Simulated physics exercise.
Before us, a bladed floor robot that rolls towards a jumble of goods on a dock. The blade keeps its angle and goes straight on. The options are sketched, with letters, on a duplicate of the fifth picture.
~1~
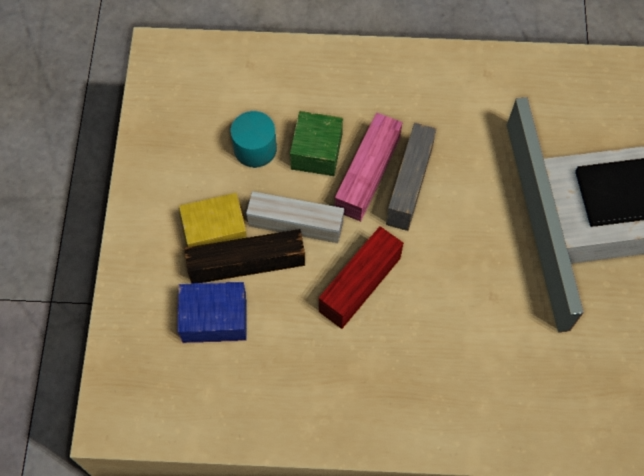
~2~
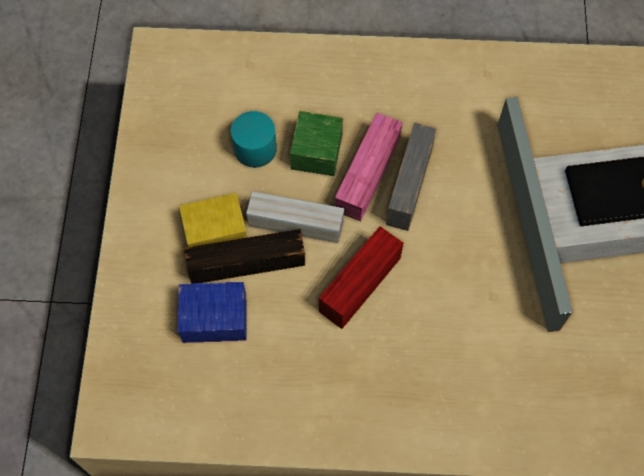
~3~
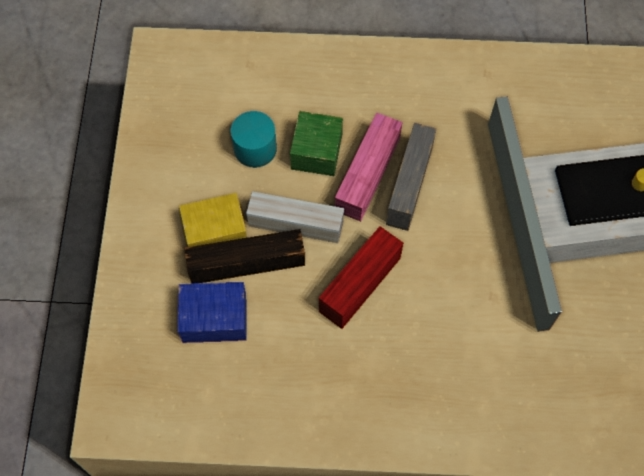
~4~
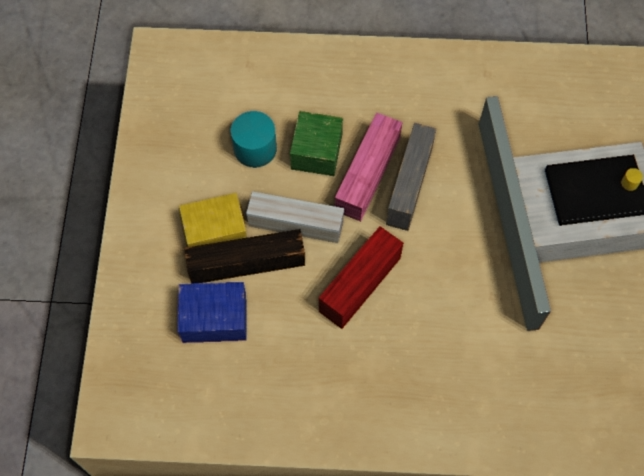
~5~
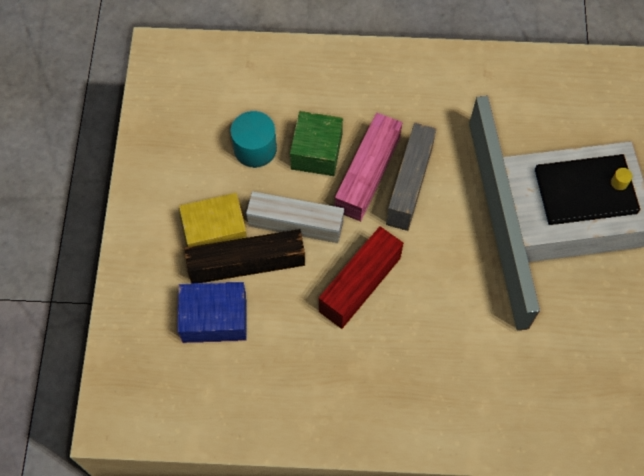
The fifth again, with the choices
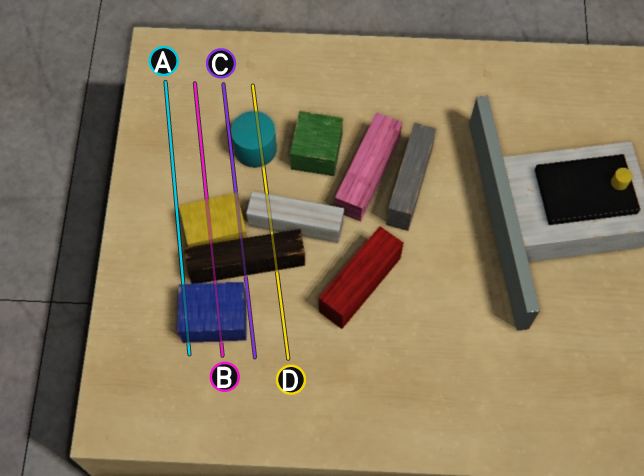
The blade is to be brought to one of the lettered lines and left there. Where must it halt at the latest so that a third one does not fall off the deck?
At B, and not beyond.
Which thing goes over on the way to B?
The turquoise canister goes over.
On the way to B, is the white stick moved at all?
Yes.
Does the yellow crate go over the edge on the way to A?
By then, yes.
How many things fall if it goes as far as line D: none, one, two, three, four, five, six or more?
The count is none.
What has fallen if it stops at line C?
The turquoise canister goes over.
On the copy, A at (177, 210); B at (208, 211); C at (238, 212); D at (269, 213).
On B. First, robot (473, 185); green crate (303, 145); pink stick (342, 164).
Then, robot (364, 180); turquoise canister (157, 146); yellow crate (181, 228).
Finally, robot (283, 177); turquoise canister over the edge; green crate (125, 139); one fallen.
By contrast, A drops four; C is within the limit but short; D is within the limit but short.
